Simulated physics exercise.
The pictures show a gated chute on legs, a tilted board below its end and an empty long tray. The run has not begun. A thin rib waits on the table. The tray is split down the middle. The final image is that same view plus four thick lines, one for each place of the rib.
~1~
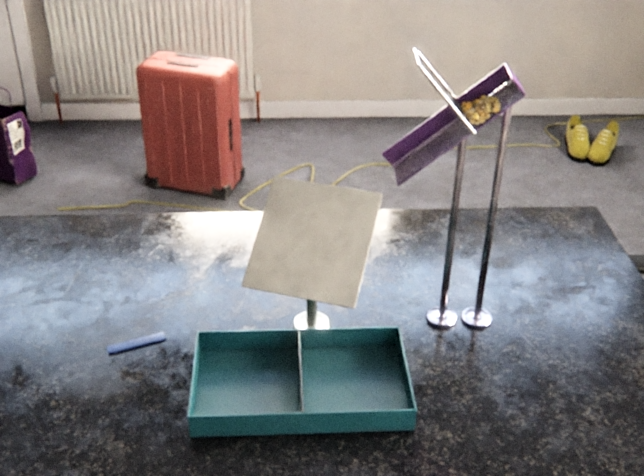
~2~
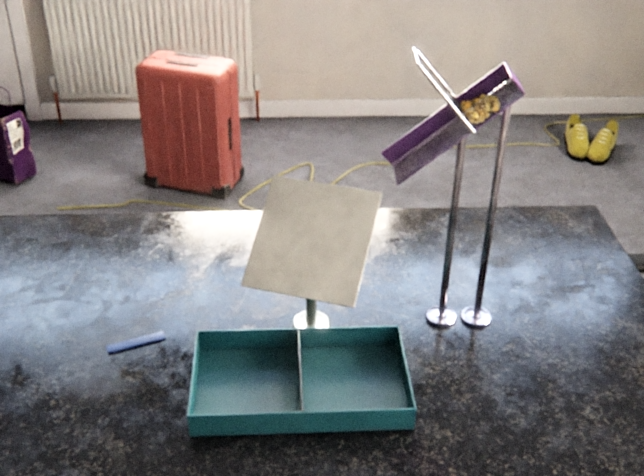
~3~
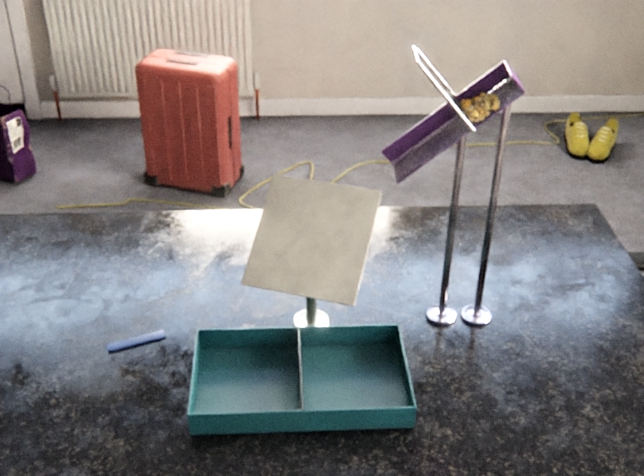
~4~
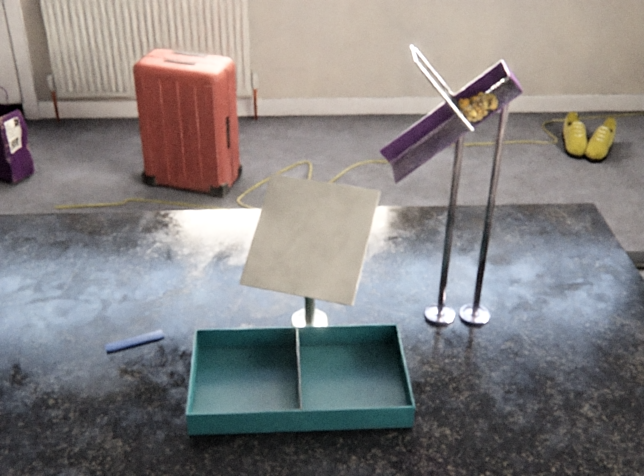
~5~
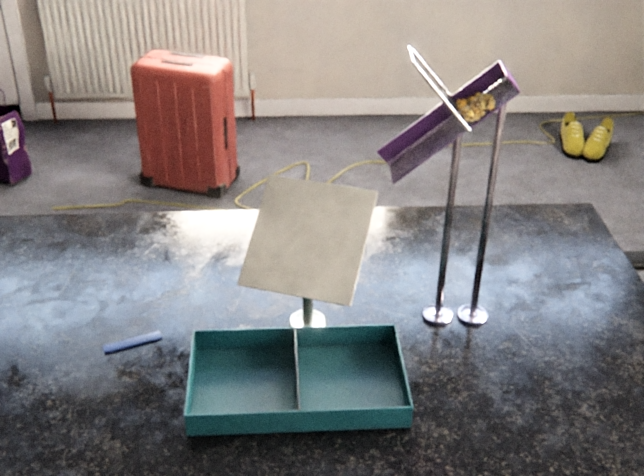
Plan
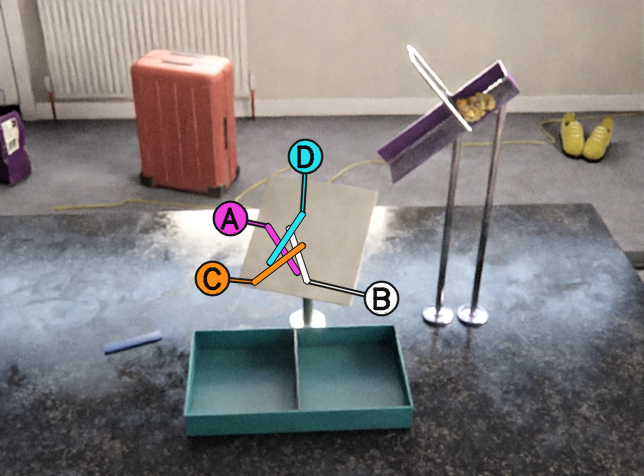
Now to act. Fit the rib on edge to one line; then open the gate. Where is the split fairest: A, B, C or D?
A beats the others.
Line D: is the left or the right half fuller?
Left.
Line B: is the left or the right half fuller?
Right.
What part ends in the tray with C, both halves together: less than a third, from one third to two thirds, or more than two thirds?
It is more than two thirds.
On the marked copy, line A from (267, 226) to (297, 272); line B from (289, 228) to (307, 281); line C from (302, 245) to (254, 282); line D from (302, 214) to (269, 262).
For line A, of what is caught, about half in the left half, about half in the right.
For line B, of what is caught, a small part in the left half, most in the right.
For line C, of what is caught, nearly all in the left half, a small part in the right.
For line D, of what is caught, nearly all in the left half, a small part in the right.
